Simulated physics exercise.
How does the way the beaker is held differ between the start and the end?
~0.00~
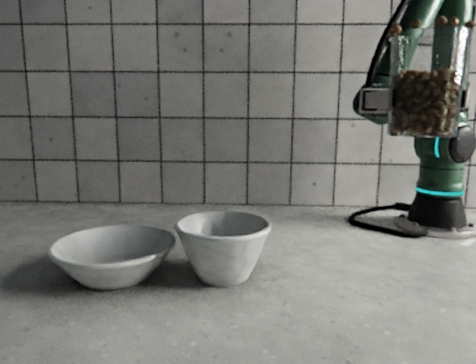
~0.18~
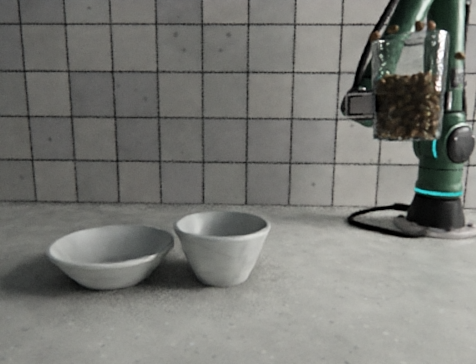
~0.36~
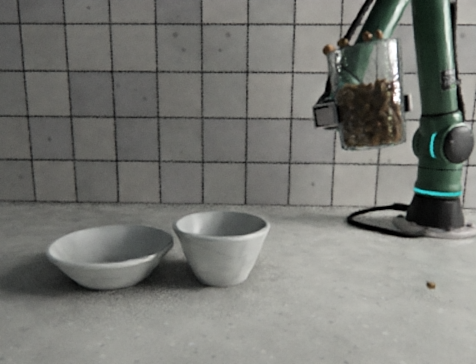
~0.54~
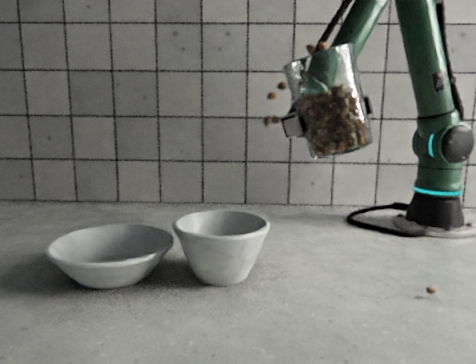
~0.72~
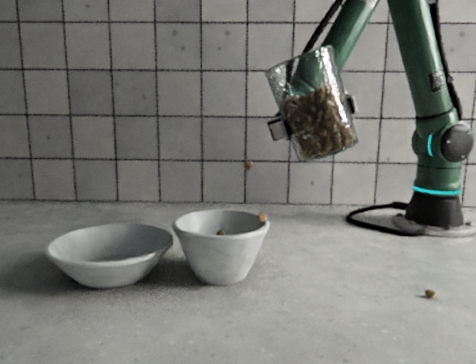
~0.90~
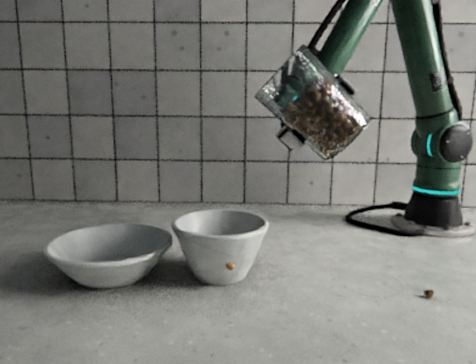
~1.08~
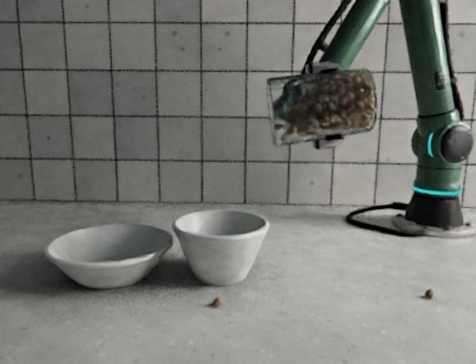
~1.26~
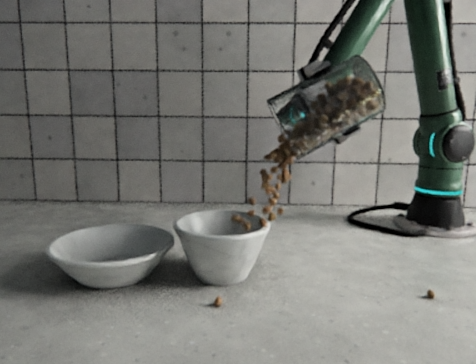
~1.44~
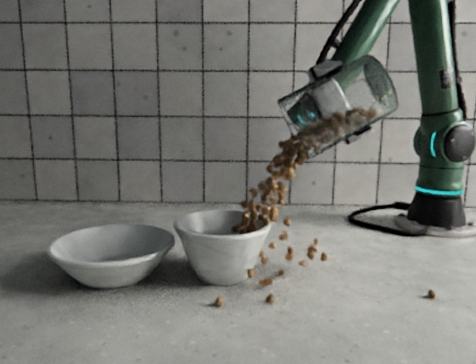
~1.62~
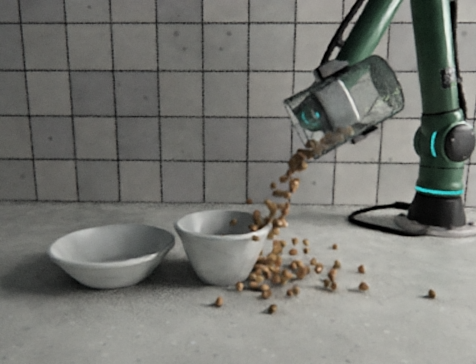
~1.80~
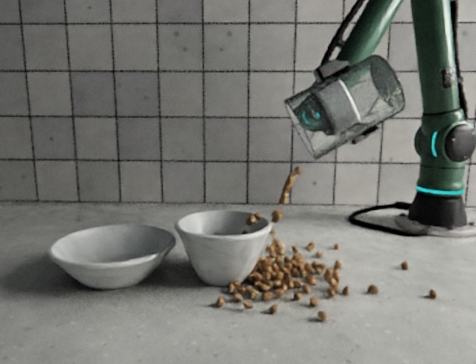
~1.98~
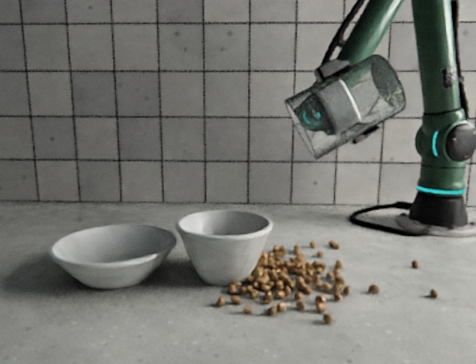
At the start the robot arm holds the beaker upright, and at the end the beaker is tipped over on its side, with its mouth pointing left and slightly down.
